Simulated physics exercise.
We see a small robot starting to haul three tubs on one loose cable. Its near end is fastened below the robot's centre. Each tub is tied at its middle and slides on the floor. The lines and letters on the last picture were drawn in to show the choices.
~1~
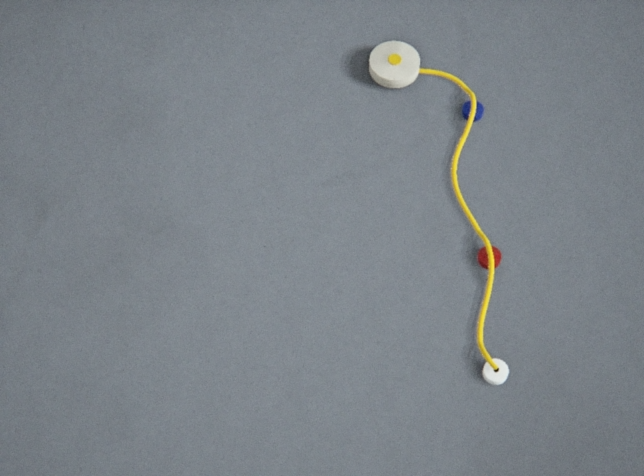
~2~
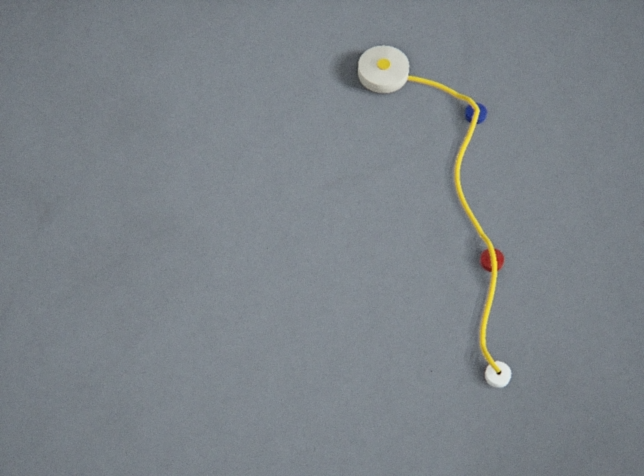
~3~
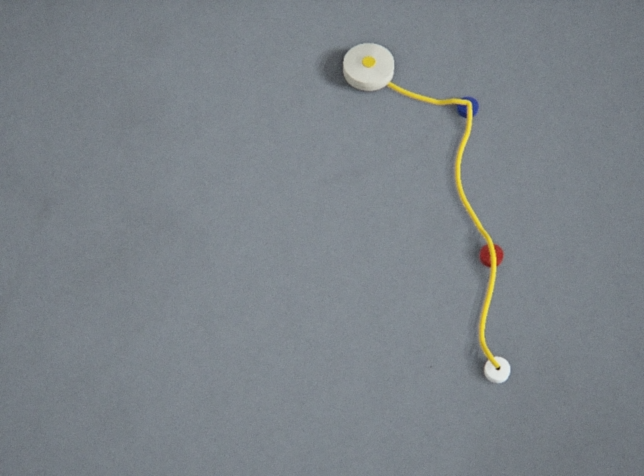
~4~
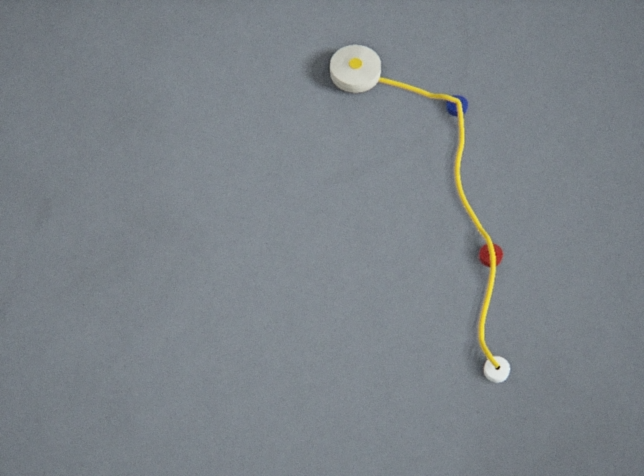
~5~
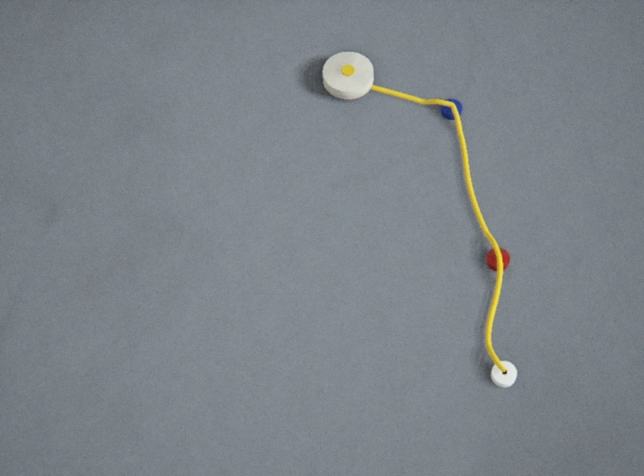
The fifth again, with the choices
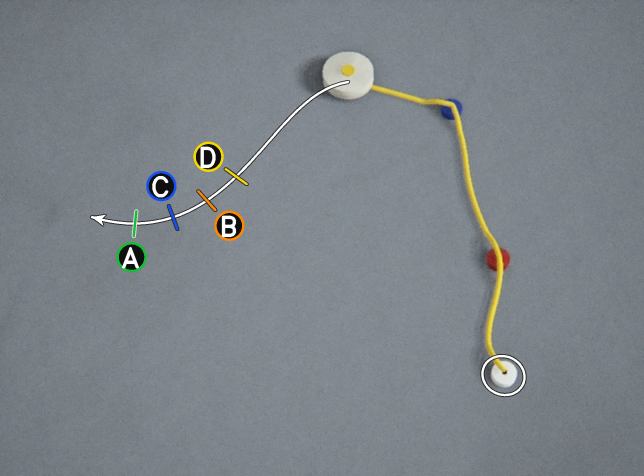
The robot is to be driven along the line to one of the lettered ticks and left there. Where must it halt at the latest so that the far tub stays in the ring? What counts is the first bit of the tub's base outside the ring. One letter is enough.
Up to mark A.
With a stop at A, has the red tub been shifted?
Yes.
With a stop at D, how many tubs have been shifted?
By then, one.
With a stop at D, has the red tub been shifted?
No.
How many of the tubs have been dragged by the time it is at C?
By then, two.
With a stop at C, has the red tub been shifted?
Yes.
On the copy, A at (135, 224); B at (207, 201); C at (173, 217); D at (236, 177); the ring at (503, 375); the route from (348, 82) via (236, 177) to (92, 217).
On A. First, robot (277, 126); white tub (504, 374); red tub (498, 259); blue tub (388, 130).
Then, robot (213, 191); white tub (504, 374); red tub (494, 257); blue tub (327, 181).
Finally, robot (133, 219); white tub (504, 373); red tub (434, 268); blue tub (251, 224); the ringed tub at the far end is still in its ring.
By contrast, B is safe but short; C is safe but short; D is safe but short.
